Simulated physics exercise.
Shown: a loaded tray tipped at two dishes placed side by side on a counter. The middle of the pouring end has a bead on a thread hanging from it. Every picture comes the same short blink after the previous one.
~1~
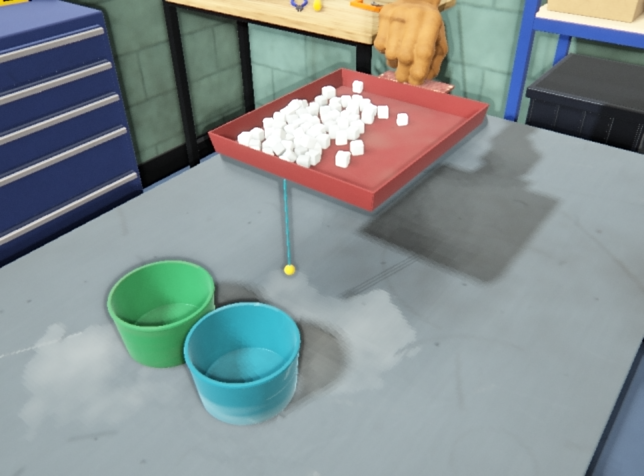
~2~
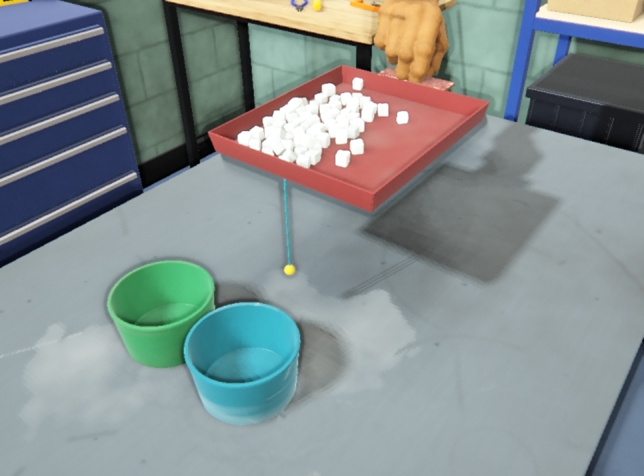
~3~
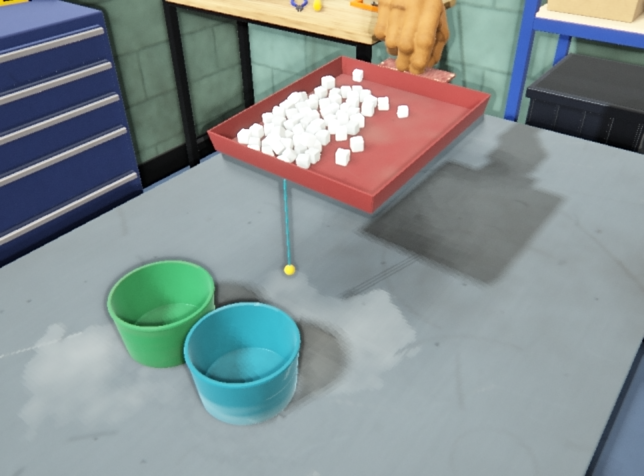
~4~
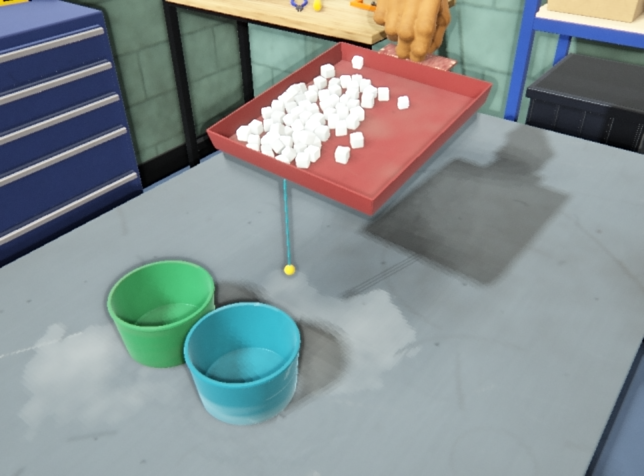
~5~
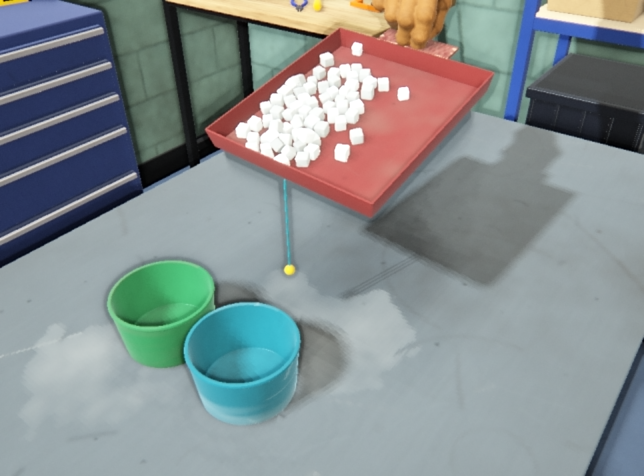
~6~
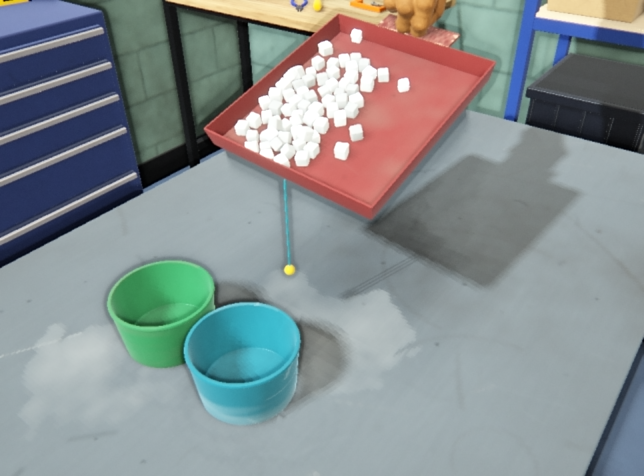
A red tray of white cubes, with a hand at its far side, started out nearly still, then its back slowly rose and it leaned toward its right front corner above a green dish and a blue one.
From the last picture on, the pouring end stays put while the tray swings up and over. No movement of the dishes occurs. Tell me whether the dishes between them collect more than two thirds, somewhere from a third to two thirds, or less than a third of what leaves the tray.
Lands in the middle range.
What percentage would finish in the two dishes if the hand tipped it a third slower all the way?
Roughly 50%.
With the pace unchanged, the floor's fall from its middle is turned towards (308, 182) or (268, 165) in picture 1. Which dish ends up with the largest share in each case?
The first tilt favours the right-side dish and the second favours the left-side dish.
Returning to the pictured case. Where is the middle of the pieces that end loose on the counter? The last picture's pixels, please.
Look around pixel (343, 371).
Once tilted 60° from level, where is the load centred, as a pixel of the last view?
I'd mark the middle close to (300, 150).
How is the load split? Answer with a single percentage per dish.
Left dish: 0 %, right dish: 50 %.
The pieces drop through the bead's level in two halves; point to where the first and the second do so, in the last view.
Roughly (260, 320) first, then roughly (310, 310).
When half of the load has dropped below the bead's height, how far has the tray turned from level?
At roughly 115°.
Just after the last frame, tray tipped steeply; every one on the tray.
A moment on, tray tipped right over; the larger part on the tray; just a few in the right dish; about a tenth outside both.
Further on, tray tipped past a quarter turn; roughly half in the right dish; just a few in the left dish; roughly half outside both.
When it is over, tray tipped past a quarter turn; roughly half in the right dish; just a few in the left dish; roughly half outside both.
